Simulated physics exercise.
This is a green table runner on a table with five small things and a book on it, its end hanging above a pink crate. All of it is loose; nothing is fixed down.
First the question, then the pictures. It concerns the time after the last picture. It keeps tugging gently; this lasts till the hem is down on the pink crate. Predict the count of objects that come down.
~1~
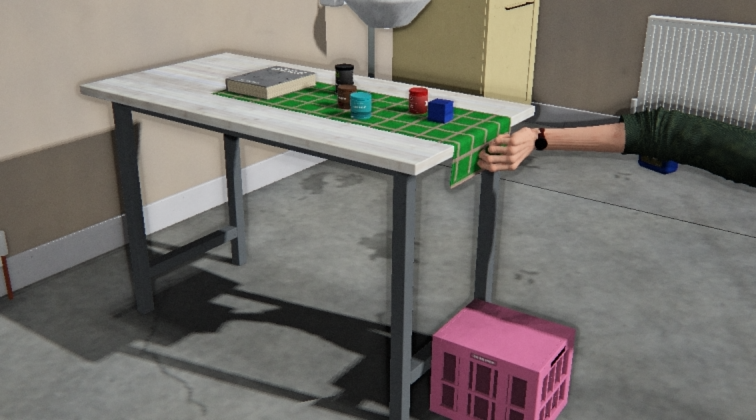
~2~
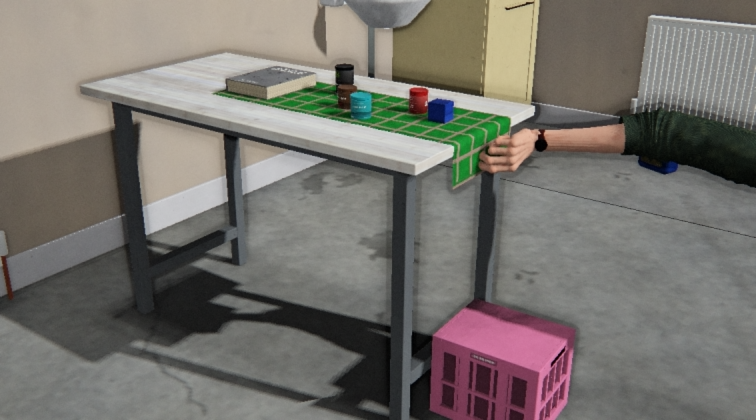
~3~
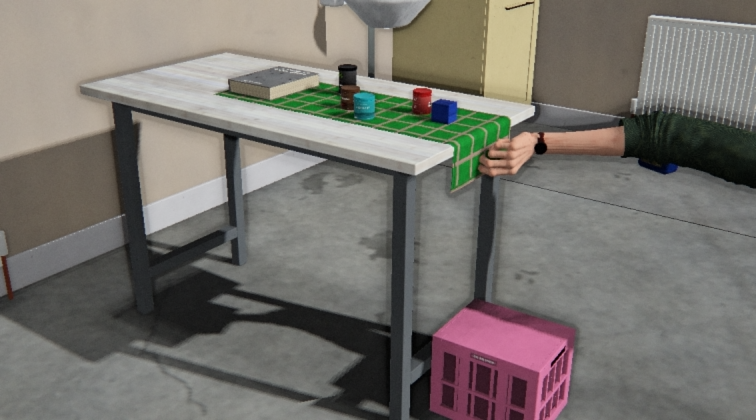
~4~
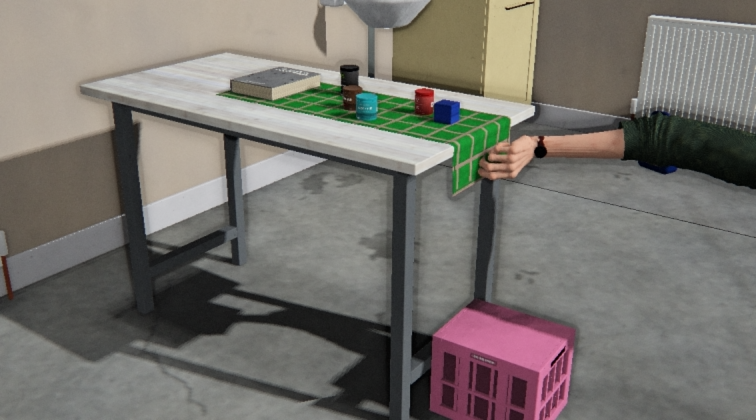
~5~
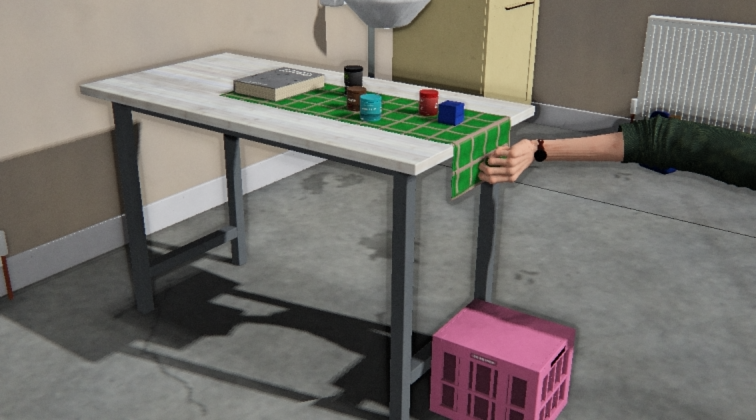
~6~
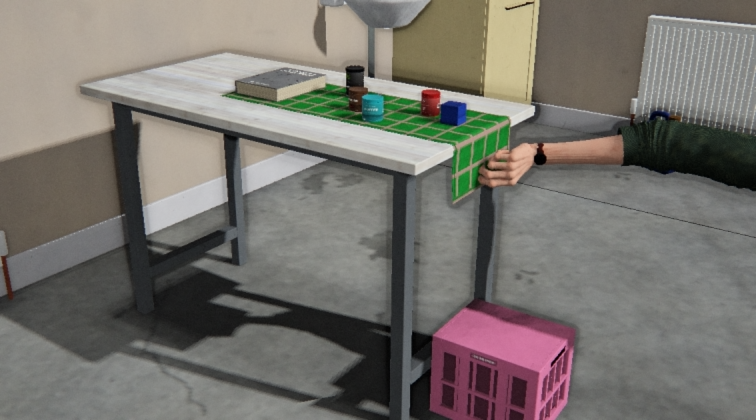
Count: Four.
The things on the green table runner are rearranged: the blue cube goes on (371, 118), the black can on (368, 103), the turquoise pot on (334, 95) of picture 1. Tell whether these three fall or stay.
The blue cube will end up down, the black can will end up down, and the turquoise pot will stay where it is.
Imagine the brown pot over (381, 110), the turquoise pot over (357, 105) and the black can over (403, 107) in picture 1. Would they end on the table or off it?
As for the brown pot, it leaves the top; the turquoise pot, it leaves the top; the black can, it leaves the top.
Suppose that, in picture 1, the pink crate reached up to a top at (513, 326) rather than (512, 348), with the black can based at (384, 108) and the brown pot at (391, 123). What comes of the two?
First the black can: It ends off the top. Then the brown pot: It ends off the top.
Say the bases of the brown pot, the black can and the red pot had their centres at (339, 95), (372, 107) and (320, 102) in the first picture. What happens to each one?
Fate of the brown pot: It stays; fate of the black can: It goes; fate of the red pot: It stays.
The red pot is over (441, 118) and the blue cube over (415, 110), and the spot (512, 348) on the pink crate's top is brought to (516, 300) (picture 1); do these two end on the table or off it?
Red pot: Lost; blue cube: Lost.
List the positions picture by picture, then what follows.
Hem (450, 188); blue cube (441, 101); red pot (419, 90); turquoise pot (361, 95); brown pot (347, 87); black can (344, 66); top of the crate (512, 348), in the first frame.
Hem (452, 189); blue cube (441, 101), in the second frame.
Hem (450, 193); red pot (422, 90), in the third frame.
Hem (452, 197); turquoise pot (367, 96); top of the crate (512, 348), in the fourth frame.
Hem (451, 200); brown pot (357, 88), in the fifth frame.
Hem (453, 204); blue cube (454, 103); red pot (431, 92); turquoise pot (373, 97); brown pot (358, 89); black can (355, 67), in the sixth frame.
Early on, hem near (479, 250); blue cube gone.
Midway, hem near (478, 295); blue cube, red pot and turquoise pot gone.
Finally, hem on the crate; blue cube, red pot, turquoise pot and brown pot gone. Over the edge go four.
